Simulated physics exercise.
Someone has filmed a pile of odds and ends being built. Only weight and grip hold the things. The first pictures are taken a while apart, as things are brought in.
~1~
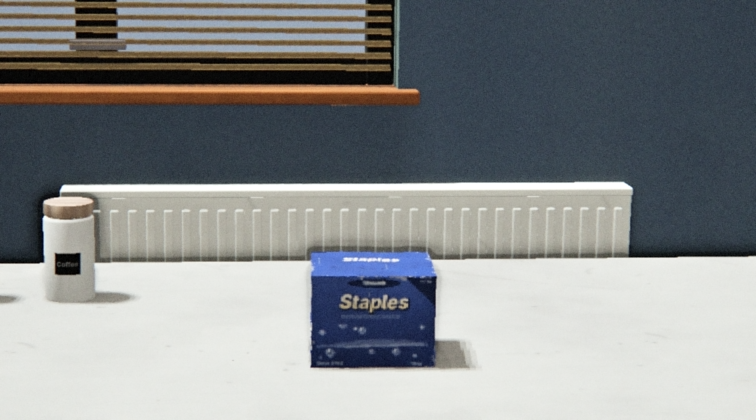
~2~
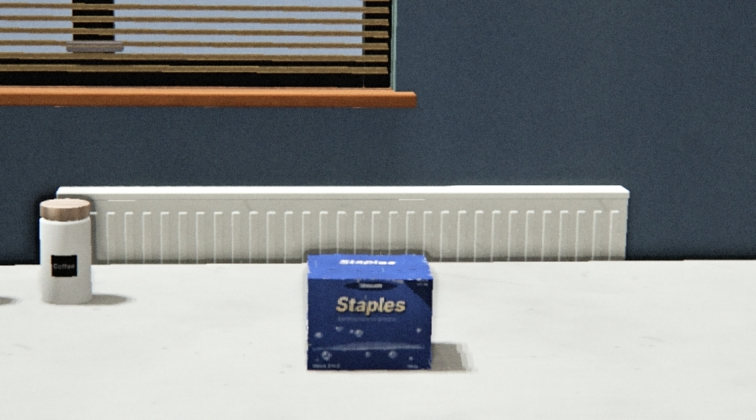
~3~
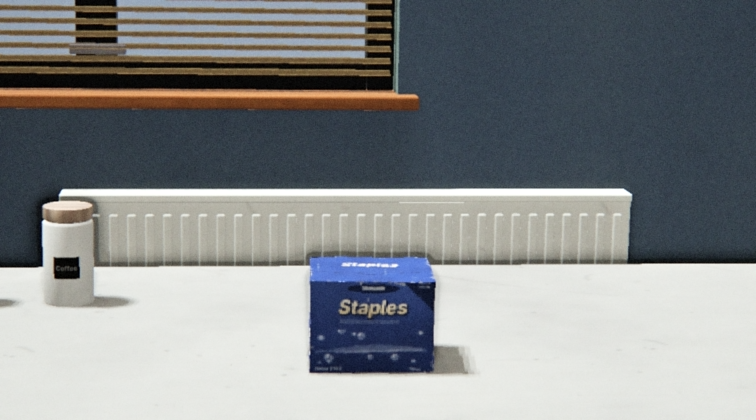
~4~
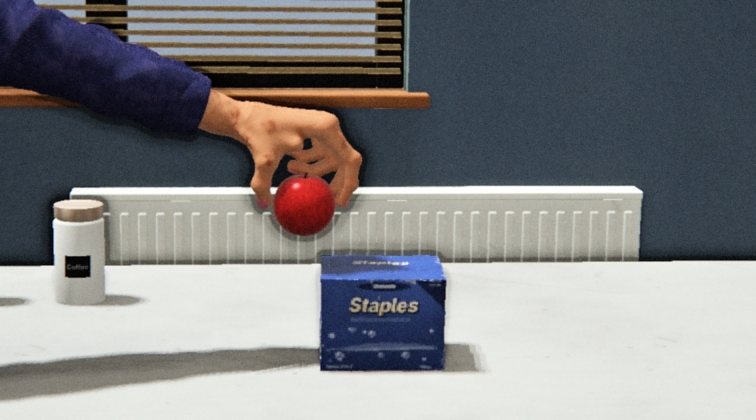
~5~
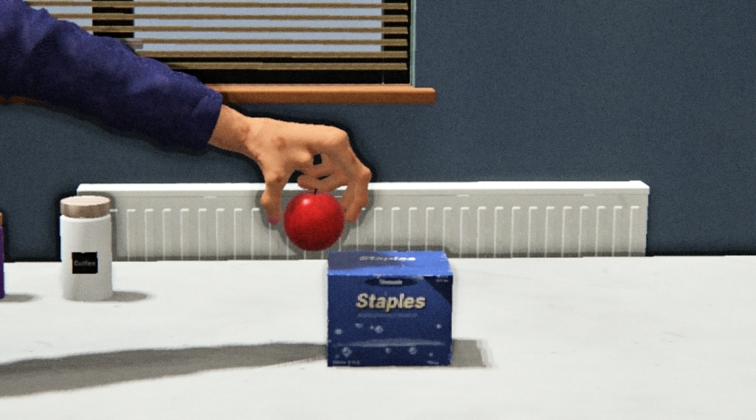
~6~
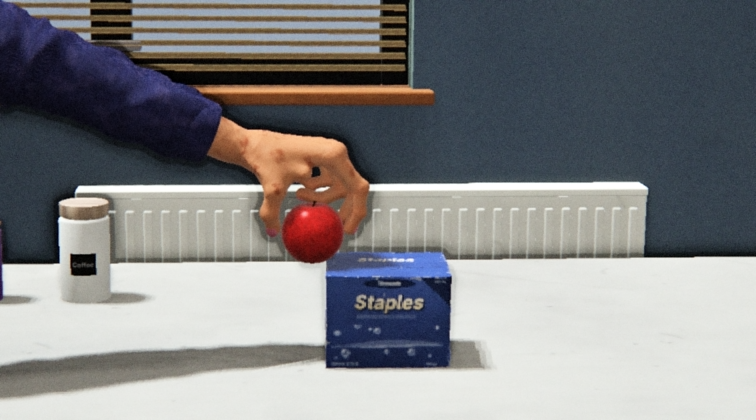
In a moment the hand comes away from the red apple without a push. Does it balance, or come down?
In the end the pile loses its balance.
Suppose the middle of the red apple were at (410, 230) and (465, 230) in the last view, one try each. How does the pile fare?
First try: It keeps its balance; second try: It loses its balance.
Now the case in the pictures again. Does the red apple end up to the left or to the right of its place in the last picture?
To the left.
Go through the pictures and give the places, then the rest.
The last thing is not in view yet; white jar (69, 249), in the first frame.
The last thing is not in view yet; blue box (368, 311), in the second frame.
The last thing is not in view yet, in the third frame.
On its way; red apple (304, 204); white jar (80, 252), in the fourth frame.
On its way; red apple (314, 220); blue box (388, 307), in the fifth frame.
In place under the hand; red apple (313, 232), in the sixth frame.
Then, 0.30 s past the last view, red apple now fallen.
Then, 0.40 s past the last view, things are still on the move.
Then, 1.90 s past the last view, nothing new.
Finally, fallen, red apple; the other 3 still in place. Final places as the last picture's camera would see them, red apple near (256, 324). The pile comes apart.
